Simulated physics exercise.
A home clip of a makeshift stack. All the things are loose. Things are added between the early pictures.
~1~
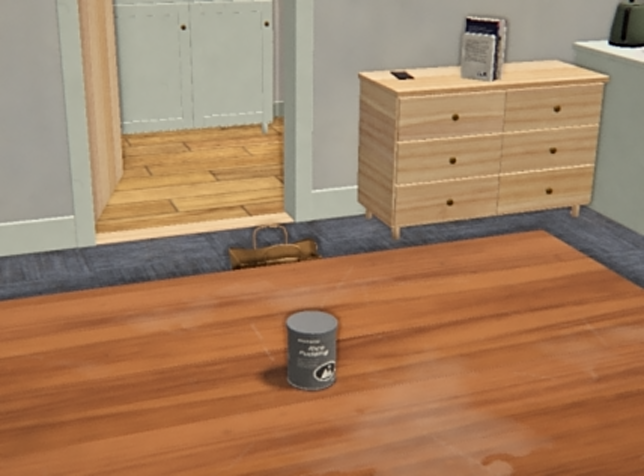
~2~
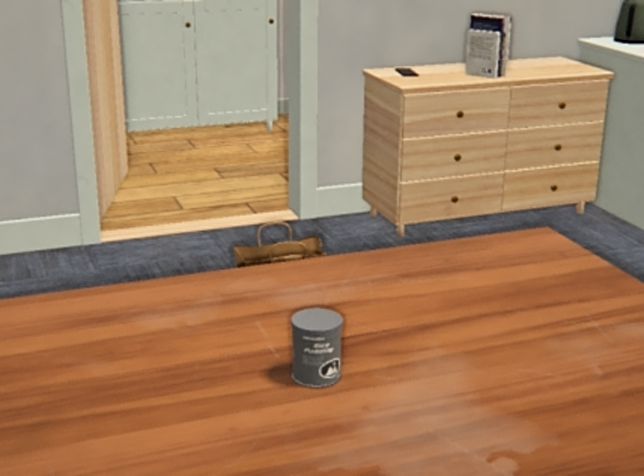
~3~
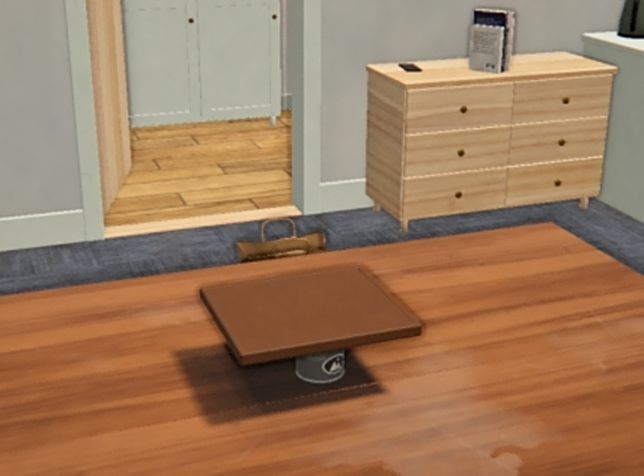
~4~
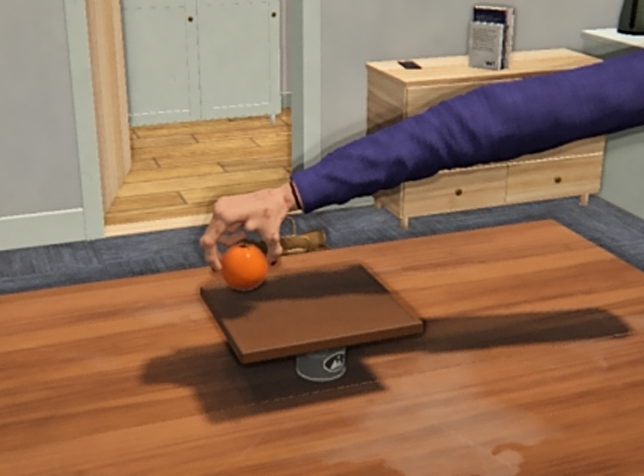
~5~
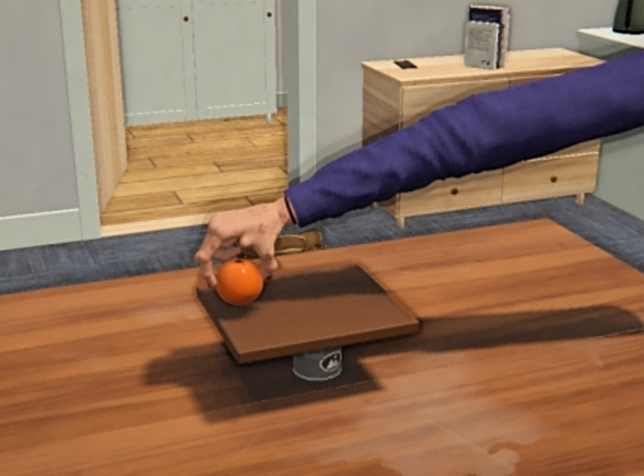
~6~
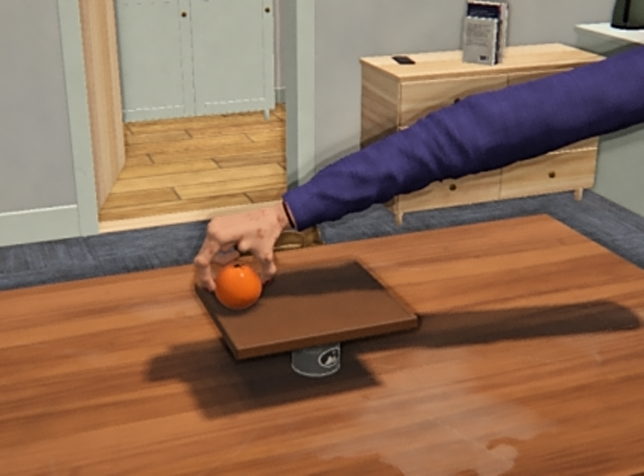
A purple-sleeved arm lowered an orange tomato onto the left corner of a brown lid and kept hold of it, after the lid had appeared on top of a gray can on the wooden table.
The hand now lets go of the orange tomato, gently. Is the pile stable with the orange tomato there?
In the end the stack gives way.
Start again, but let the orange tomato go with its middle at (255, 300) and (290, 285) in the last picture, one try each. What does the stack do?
First, it loses its balance; second, it stays up.
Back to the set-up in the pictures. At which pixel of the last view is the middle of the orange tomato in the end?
Near (172, 370).
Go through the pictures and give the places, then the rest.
In the first frame, the last thing is not in view yet.
In the second frame, the last thing is not in view yet.
In the third frame, the last thing is not in view yet; brown lid (306, 311).
The fourth frame shows on its way; orange tomato (244, 267); brown lid (307, 309).
The fifth frame shows on its way; orange tomato (239, 282); brown lid (303, 308).
The sixth frame shows set down, still held; orange tomato (238, 286); brown lid (302, 304).
Then, 0.40 s after the last picture, orange tomato now fallen; brown lid tipped 39° from how it was.
Then, 0.50 s after the last picture, brown lid tipped 52° from how it was.
Then, 0.70 s after the last picture, brown lid tipped 37° from how it was.
Then, 1.20 s after the last picture, brown lid tipped 35° from how it was.
At rest, fallen, orange tomato; moved from the start, brown lid; grey tin in place. Seen from the same camera at the end, orange tomato near (172, 370). The stack loses its balance.
